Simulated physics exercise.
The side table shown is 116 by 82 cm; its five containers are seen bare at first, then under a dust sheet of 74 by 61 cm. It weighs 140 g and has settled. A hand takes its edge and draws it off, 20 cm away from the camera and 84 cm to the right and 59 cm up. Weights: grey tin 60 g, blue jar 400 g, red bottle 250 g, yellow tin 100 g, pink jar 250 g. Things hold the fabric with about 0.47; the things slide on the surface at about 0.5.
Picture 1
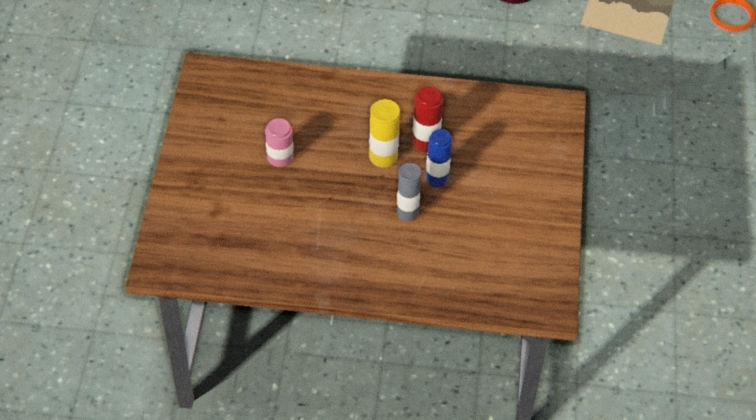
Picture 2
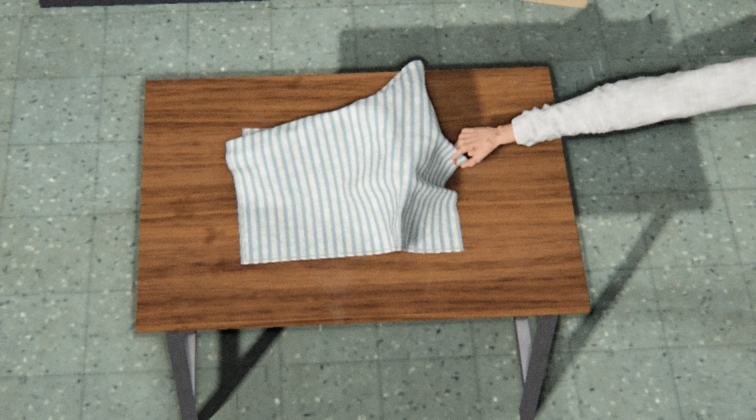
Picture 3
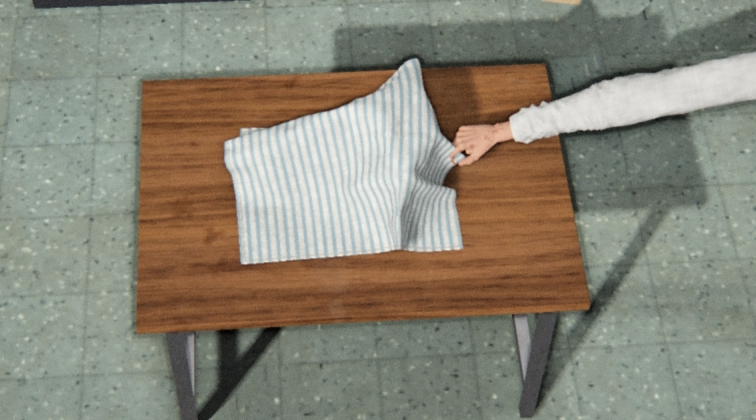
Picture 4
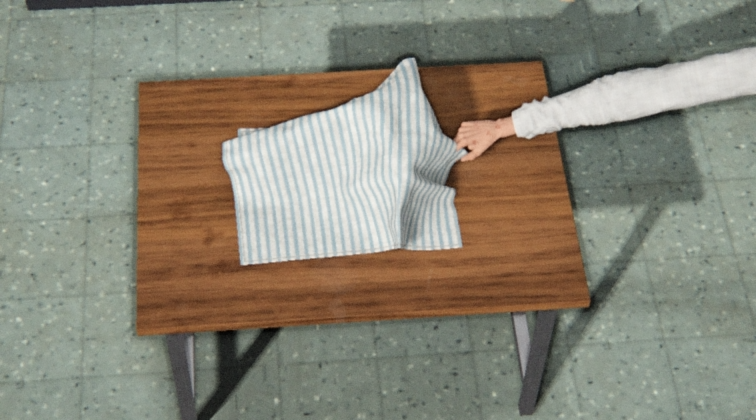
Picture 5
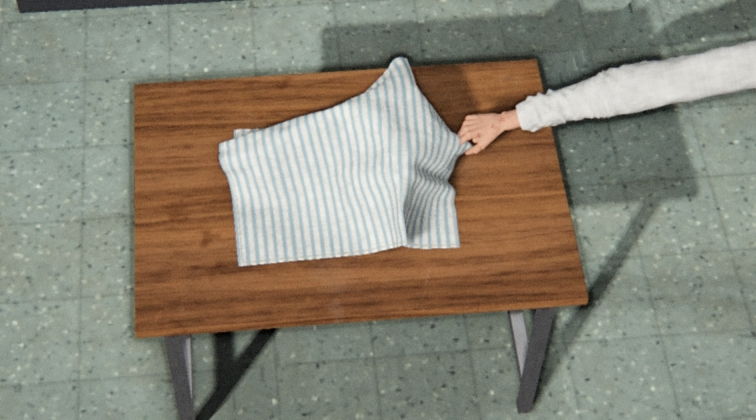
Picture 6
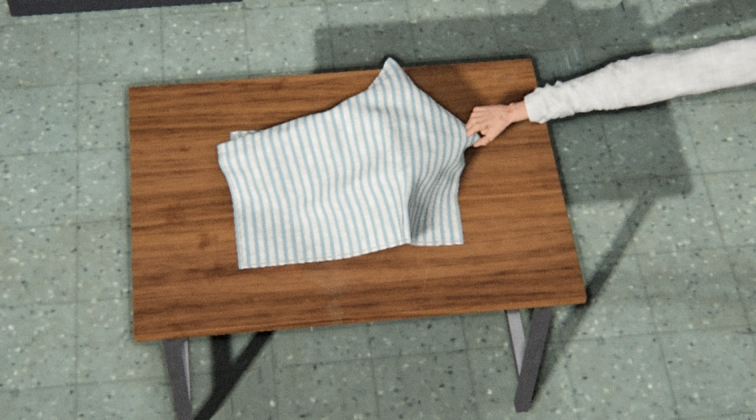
Striped cloth covering the containers first seen bare on a wooden table, a hand gripping its right edge and tugging slightly rightward.
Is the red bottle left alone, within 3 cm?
Verdict: The red bottle leaves its place.
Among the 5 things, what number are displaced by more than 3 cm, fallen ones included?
That makes 3.
Next, middle of the dust sheet at (429, 123); grey tin on its side, 11 cm off its start, yellow tin 4 cm off its start.
Then, middle of the dust sheet at (545, 82); red bottle on its side, 16 cm off its start, yellow tin on its side, 14 cm off its start, grey tin on its side, 12 cm off its start.
After that, middle of the dust sheet at (696, 74); red bottle on its side, 24 cm off its start at (468, 97), yellow tin on its side, 15 cm off its start at (403, 129), grey tin on its side, 11 cm off its start at (429, 184).
Later, middle of the dust sheet at a place out of view; red bottle on its side, 33 cm off its start, yellow tin on its side, 17 cm off its start, grey tin on its side, 11 cm off its start.
At the end, middle of the dust sheet at a place out of view; red bottle over the edge, yellow tin on its side, 21 cm off its start at (397, 98), grey tin on its side, 11 cm off its start at (428, 182).
